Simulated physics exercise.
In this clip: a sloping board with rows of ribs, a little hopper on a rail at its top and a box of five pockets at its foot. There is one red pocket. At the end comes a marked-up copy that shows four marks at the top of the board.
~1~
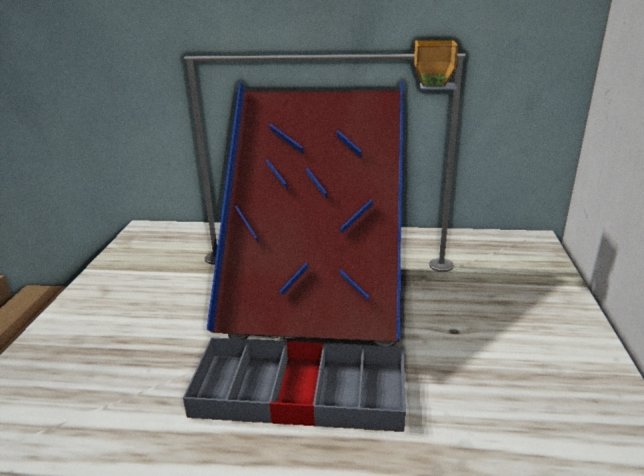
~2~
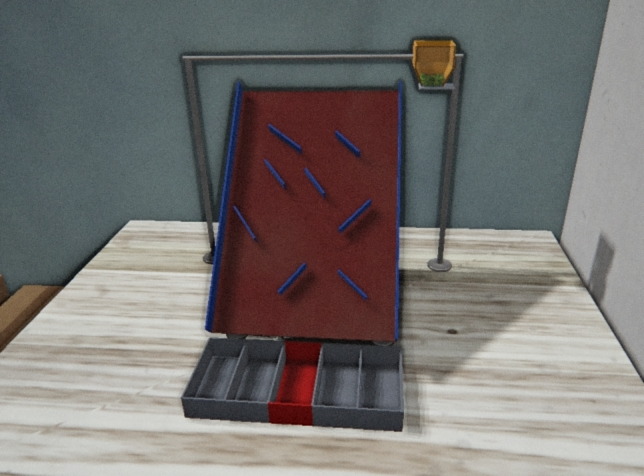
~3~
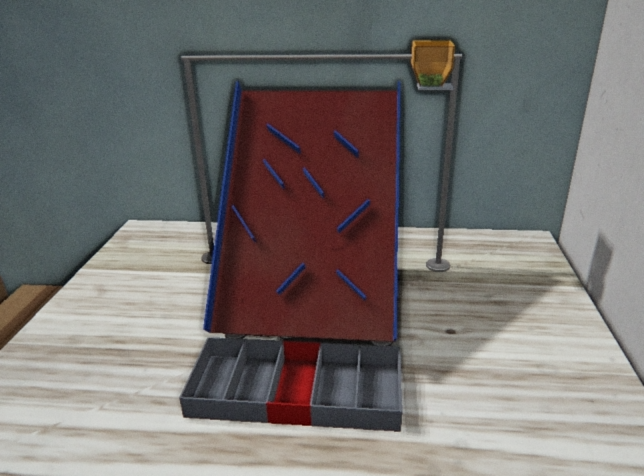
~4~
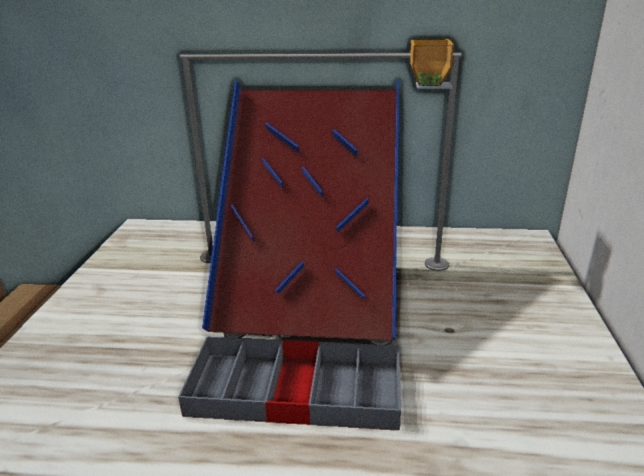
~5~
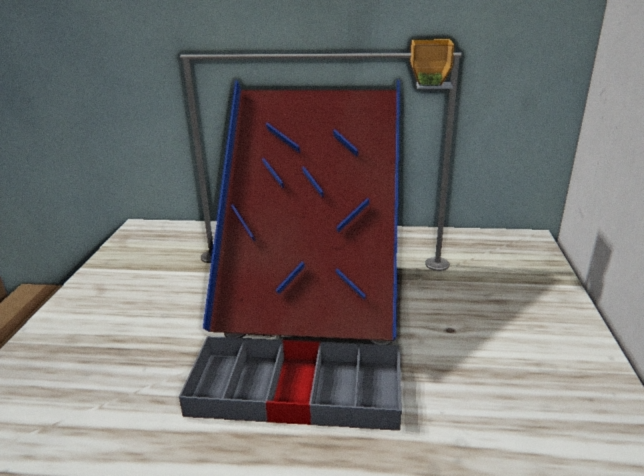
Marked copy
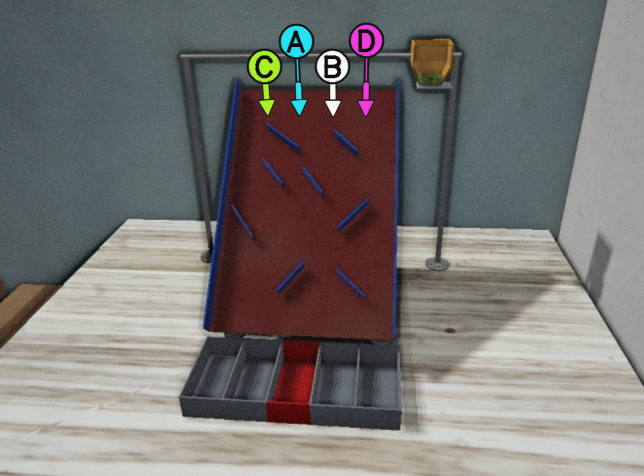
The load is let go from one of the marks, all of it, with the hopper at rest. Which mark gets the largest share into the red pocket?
A.
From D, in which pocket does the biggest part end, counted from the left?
The fifth.
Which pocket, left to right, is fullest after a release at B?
The third from the left.
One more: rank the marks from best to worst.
Best to worst: A, B, C, D.
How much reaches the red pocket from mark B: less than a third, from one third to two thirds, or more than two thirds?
Mark B gives from one third to two thirds.
On the marked copy, mark A meets the board at (299, 109); mark B meets the board at (333, 110); mark C meets the board at (267, 109); mark D meets the board at (365, 110).
For mark A, the bulk in the red pocket, close to a quarter in other pockets, only a few outside the box.
For mark B, close to half in the red pocket, close to a quarter in other pockets, close to a quarter outside the box.
For mark C, close to a third in the red pocket, close to half in other pockets, a small share outside the box.
For mark D, only a few in the red pocket, close to two thirds in other pockets, close to a third outside the box.
